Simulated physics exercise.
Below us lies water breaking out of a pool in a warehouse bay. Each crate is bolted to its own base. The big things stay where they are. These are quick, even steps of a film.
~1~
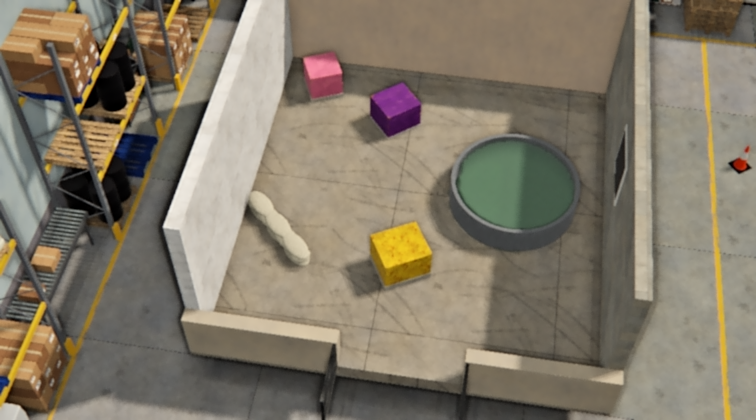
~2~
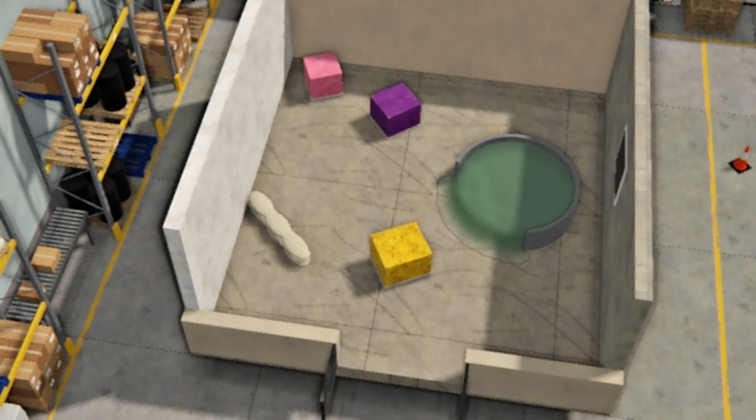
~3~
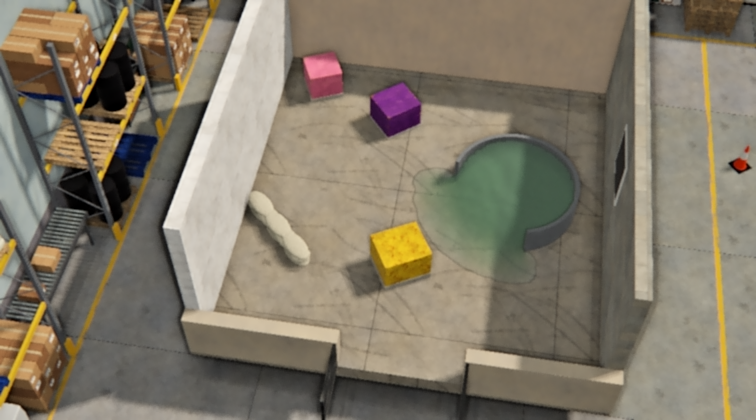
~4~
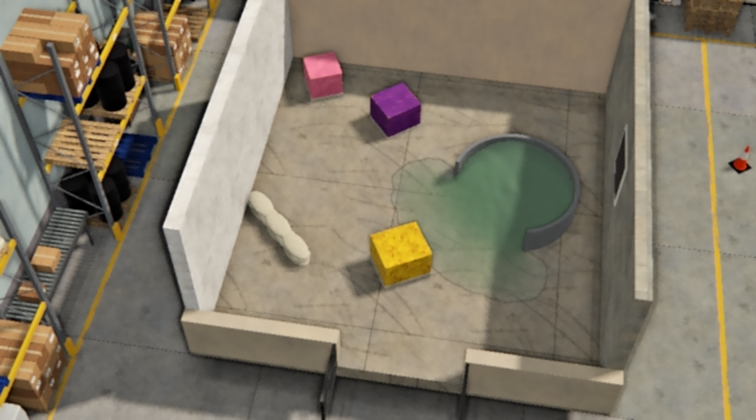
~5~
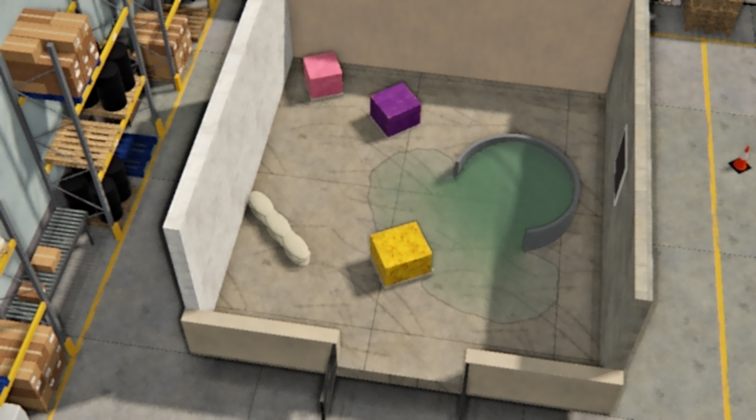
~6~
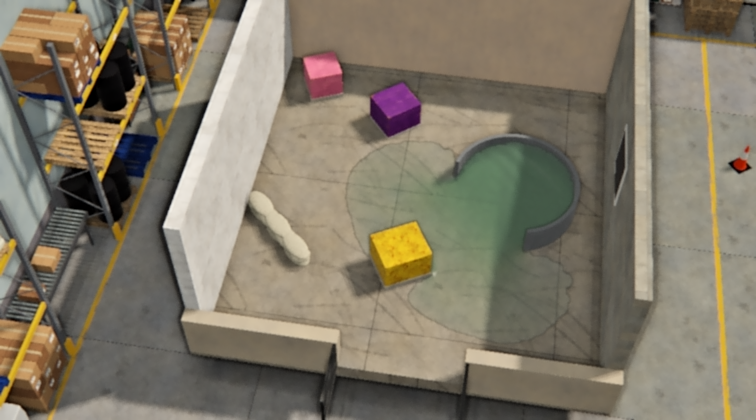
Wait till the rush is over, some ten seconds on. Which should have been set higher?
The purple crate is wetted; the pink crate is wetted; the yellow crate is wetted.
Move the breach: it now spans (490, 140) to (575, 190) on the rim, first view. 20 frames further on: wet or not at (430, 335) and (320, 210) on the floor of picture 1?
In that order: No water, not flooded.
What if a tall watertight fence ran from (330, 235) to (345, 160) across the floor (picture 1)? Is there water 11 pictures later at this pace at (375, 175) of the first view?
Verdict: Under water.
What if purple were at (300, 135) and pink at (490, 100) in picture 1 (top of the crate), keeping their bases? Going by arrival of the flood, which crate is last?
Last comes the crate marked pink.
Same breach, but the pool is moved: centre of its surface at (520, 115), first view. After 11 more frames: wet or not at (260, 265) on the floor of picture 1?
Verdict: No water.
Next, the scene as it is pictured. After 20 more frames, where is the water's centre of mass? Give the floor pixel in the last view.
I would point to (408, 233).
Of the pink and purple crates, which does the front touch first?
It is the purple-painted one.
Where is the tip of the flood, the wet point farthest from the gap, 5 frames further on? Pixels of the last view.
I would point to (278, 172).
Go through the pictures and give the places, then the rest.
Still water in the pool at (515, 184), in the first frame.
Water pours out at (467, 223) and has run to (449, 179), in the second frame.
The front is at (530, 275), out from the gap at (467, 224), in the third frame.
Water pours out at (467, 225) and has run to (532, 293), in the fourth frame.
The front is at (379, 172), out from the gap at (467, 225), in the fifth frame.
Water pours out at (467, 225) and has run to (364, 165), in the sixth frame.
A moment on, water covers 40 % of the floor; the purple crate water round its plinth, the pink crate not reached, the yellow crate water round its plinth.
Next, water covers 45 % of the floor; the purple crate water round its plinth, the pink crate not reached, the yellow crate water round its plinth.
Then, water covers 50 % of the floor; the purple crate water round its plinth, the pink crate water round its plinth, the yellow crate water round its plinth.
Later, water covers 75 % of the floor; the purple crate water round its plinth, the pink crate water round its plinth, the yellow crate water round its plinth.
In the end, water covers 100 % of the floor; the purple crate was topped, the pink crate was topped, the yellow crate was topped.
